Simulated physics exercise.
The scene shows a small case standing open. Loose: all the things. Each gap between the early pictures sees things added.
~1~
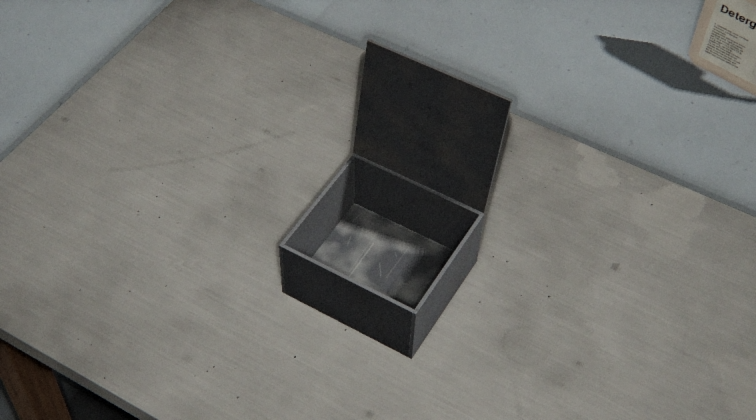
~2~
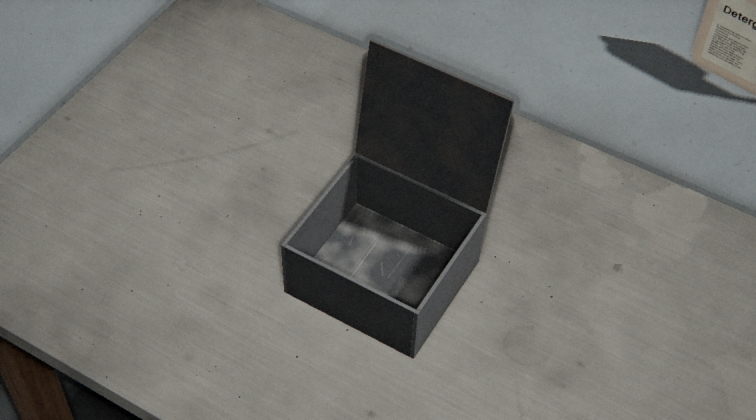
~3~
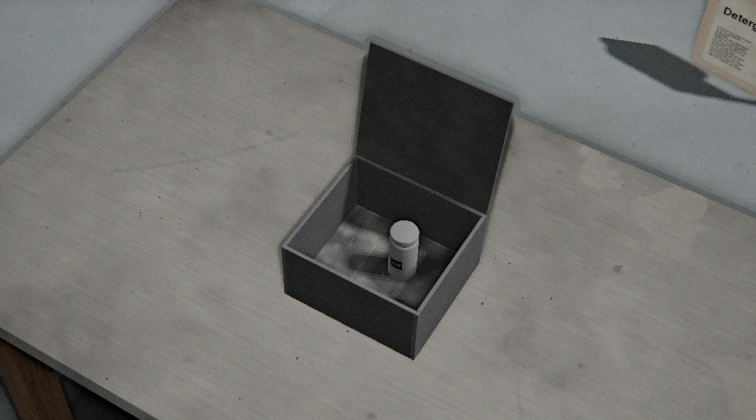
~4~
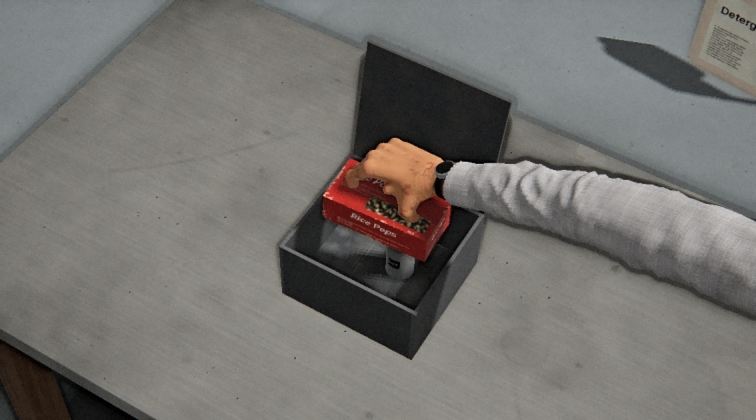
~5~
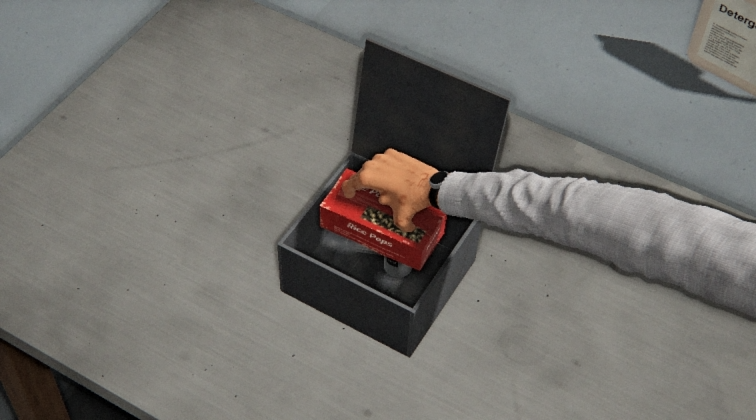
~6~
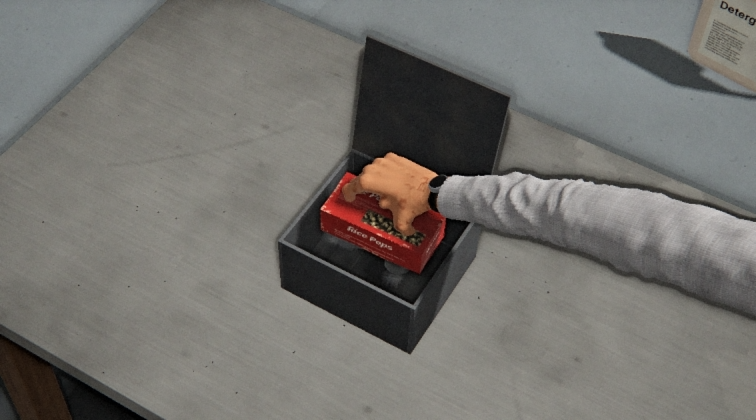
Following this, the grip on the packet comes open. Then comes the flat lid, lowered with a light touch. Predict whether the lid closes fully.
Drops home.
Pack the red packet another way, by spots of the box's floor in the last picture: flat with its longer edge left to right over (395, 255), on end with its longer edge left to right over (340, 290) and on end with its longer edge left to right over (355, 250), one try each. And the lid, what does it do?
Lid, try 1: Propped open; try 2: Propped open; try 3: Propped open.
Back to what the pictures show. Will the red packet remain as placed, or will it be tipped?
Well, it ends up skewed.
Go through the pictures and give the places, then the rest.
The last thing is not in view yet, in the first frame.
The last thing is not in view yet, in the second frame.
The last thing is not in view yet; grey shaker (403, 251), in the third frame.
On its way; red packet (387, 210), in the fourth frame.
On its way; red packet (383, 219), in the fifth frame.
In place under the hand; red packet (383, 223), in the sixth frame.
Then, 0.40 s on from there, red packet on its side near (374, 284).
Then, 1.50 s on from there, lid 69° above the rim; red packet on its side near (374, 284).
Then, 1.70 s on from there, lid 47° above the rim; red packet on its side near (374, 284).
Then, 2.00 s on from there, lid shut; red packet on its side near (374, 284).
In the end, lid shut; toppled in the box, red packet; grey shaker unmoved. At the end, from the last picture's camera, red packet near (374, 284).
